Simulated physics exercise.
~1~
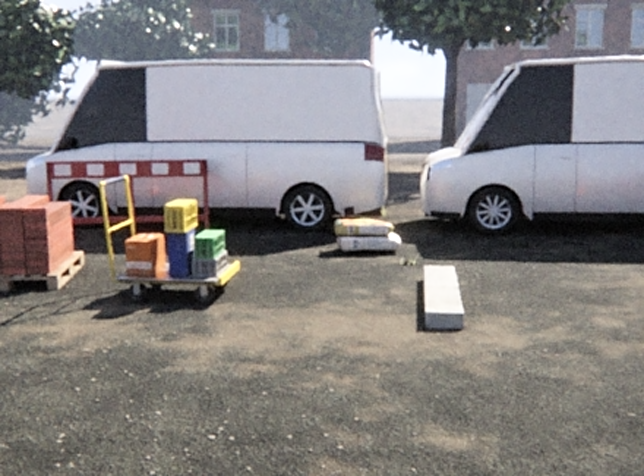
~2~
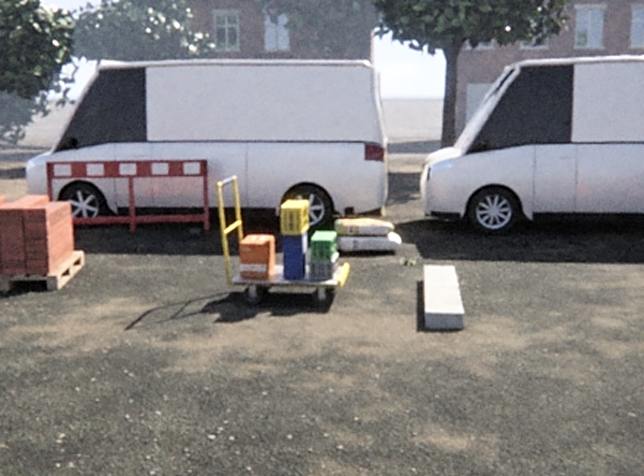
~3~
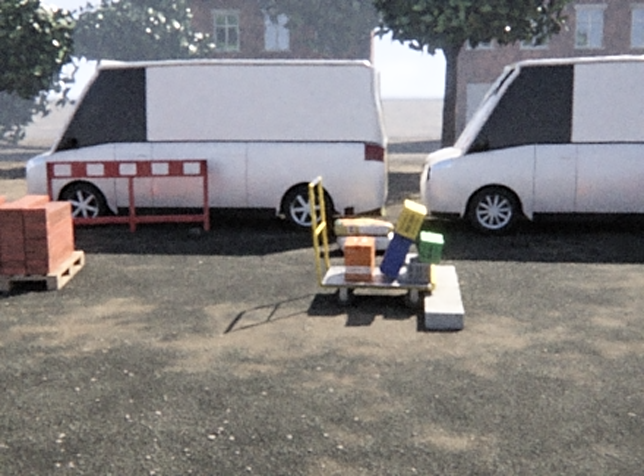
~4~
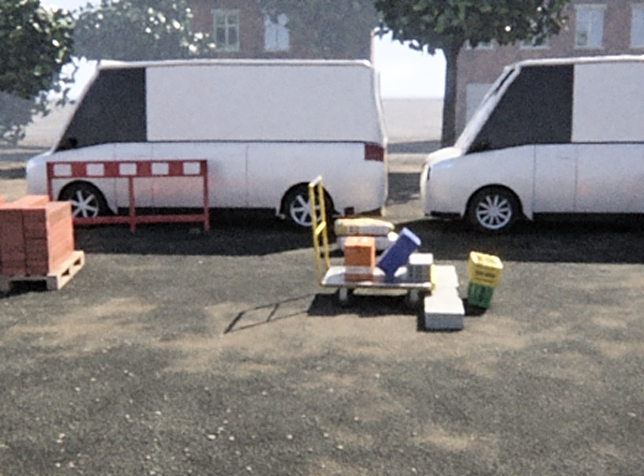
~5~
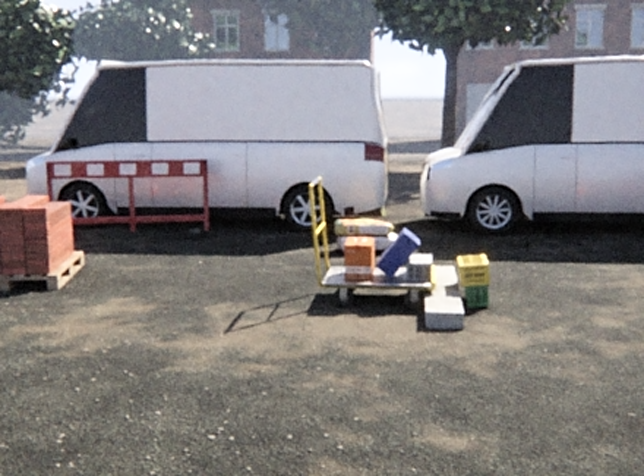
A loaded flat cart rolled right across the yard and stopped against a pale kerb, tipping its boxes forward; the yellow and green ones tumbled off the front onto the ground, while the orange, grey and leaning blue ones stayed aboard.
